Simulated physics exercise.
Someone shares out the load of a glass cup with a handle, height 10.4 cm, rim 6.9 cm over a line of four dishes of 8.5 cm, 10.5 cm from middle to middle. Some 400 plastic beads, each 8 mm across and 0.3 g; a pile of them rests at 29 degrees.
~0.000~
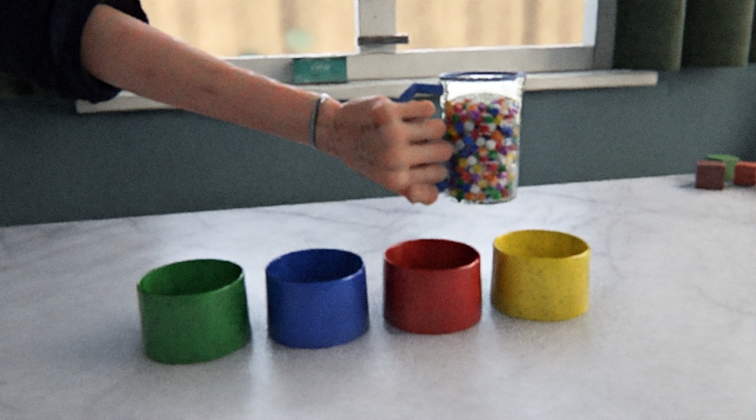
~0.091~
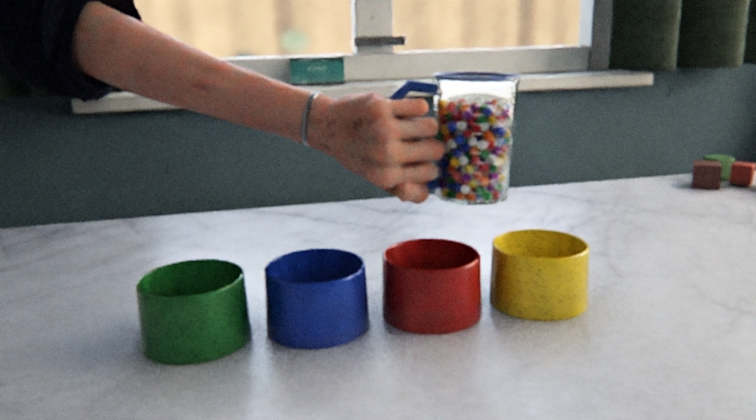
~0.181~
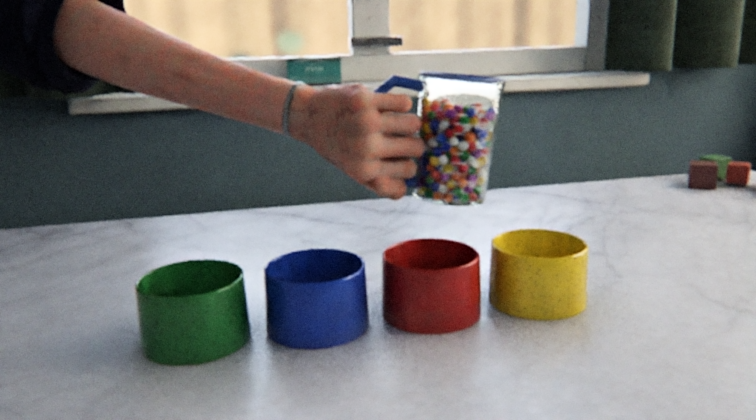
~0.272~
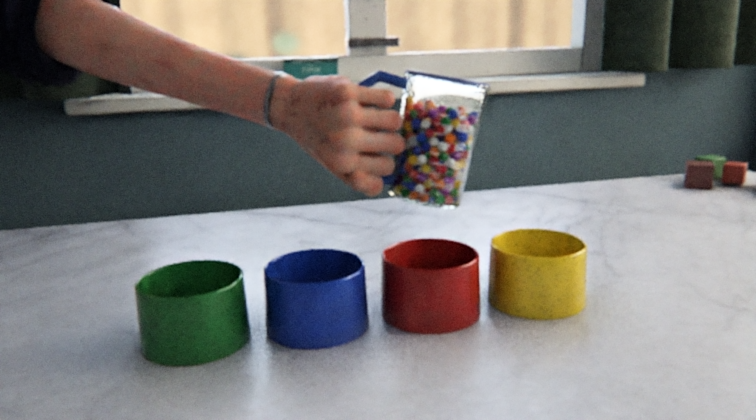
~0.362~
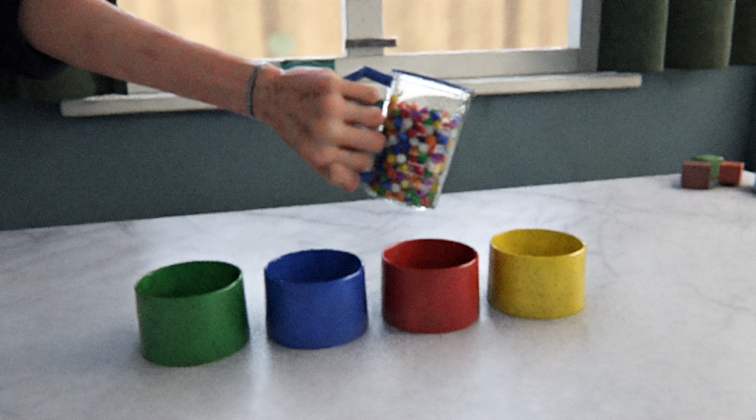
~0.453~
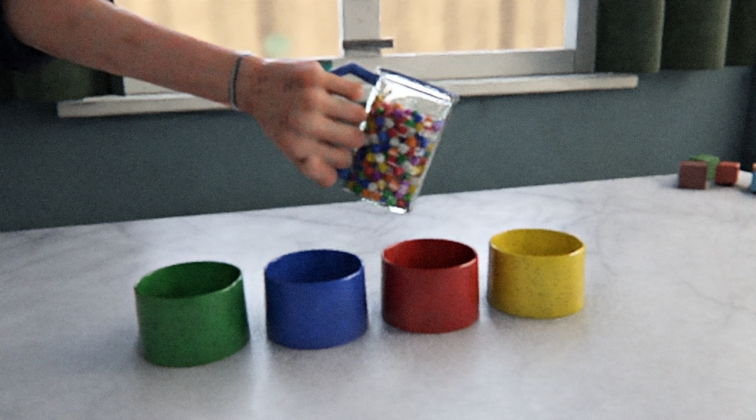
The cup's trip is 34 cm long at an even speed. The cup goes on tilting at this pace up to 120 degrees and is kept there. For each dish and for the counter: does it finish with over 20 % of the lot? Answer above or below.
Red below, blue below, green above, yellow below, counter below.
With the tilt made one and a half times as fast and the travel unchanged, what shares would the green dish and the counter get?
Green 50, counter 20.
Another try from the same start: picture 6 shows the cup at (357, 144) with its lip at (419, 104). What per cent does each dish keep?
Red 0, blue 0, green 100, yellow 0.
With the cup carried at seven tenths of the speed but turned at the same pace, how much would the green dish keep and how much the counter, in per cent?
Then: Green 40, counter 30.
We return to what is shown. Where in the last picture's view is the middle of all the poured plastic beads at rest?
At about (193, 307).
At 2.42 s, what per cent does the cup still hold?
Some 10 per cent of the load.
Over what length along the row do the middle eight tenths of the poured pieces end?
About 5 cm.
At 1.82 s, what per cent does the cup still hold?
Roughly 95 per cent.
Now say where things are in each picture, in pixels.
The first frame shows cup at (481, 137), tilt 0 degrees, lip at (521, 74), moved 0.0 cm; middle of the pieces at (484, 150); yellow dish at (541, 244); red dish at (432, 255); blue dish at (315, 265); green dish at (191, 277).
The second frame shows cup at (474, 137), tilt 2 degrees, lip at (515, 76), moved 0.6 cm; middle of the pieces at (476, 150).
The third frame shows cup at (455, 138), tilt 7 degrees, lip at (501, 80), moved 2.3 cm; middle of the pieces at (457, 151).
The fourth frame shows cup at (436, 139), tilt 12 degrees, lip at (485, 85), moved 3.9 cm; middle of the pieces at (436, 153).
The fifth frame shows cup at (417, 140), tilt 17 degrees, lip at (470, 91), moved 5.6 cm; middle of the pieces at (416, 154).
The sixth frame shows cup at (397, 142), tilt 22 degrees, lip at (455, 97), moved 7.3 cm; middle of the pieces at (396, 156); yellow dish at (536, 243); red dish at (429, 254); blue dish at (314, 266); green dish at (189, 279). Its pace works out near 55 degrees a second; the hand travels 19 cm a second.
Then, at 1.27 s, tilt 68 degrees; cup holds 100 %.
After 1.82 s, tilt 98 degrees; cup holds 95 %.
After 2.42 s, tilt 120 degrees; cup holds 10 %, green 90 %.
By 3.0 s all is still; red 0 %, blue 0 %, green 100 %, yellow 0 %, counter 0 %.
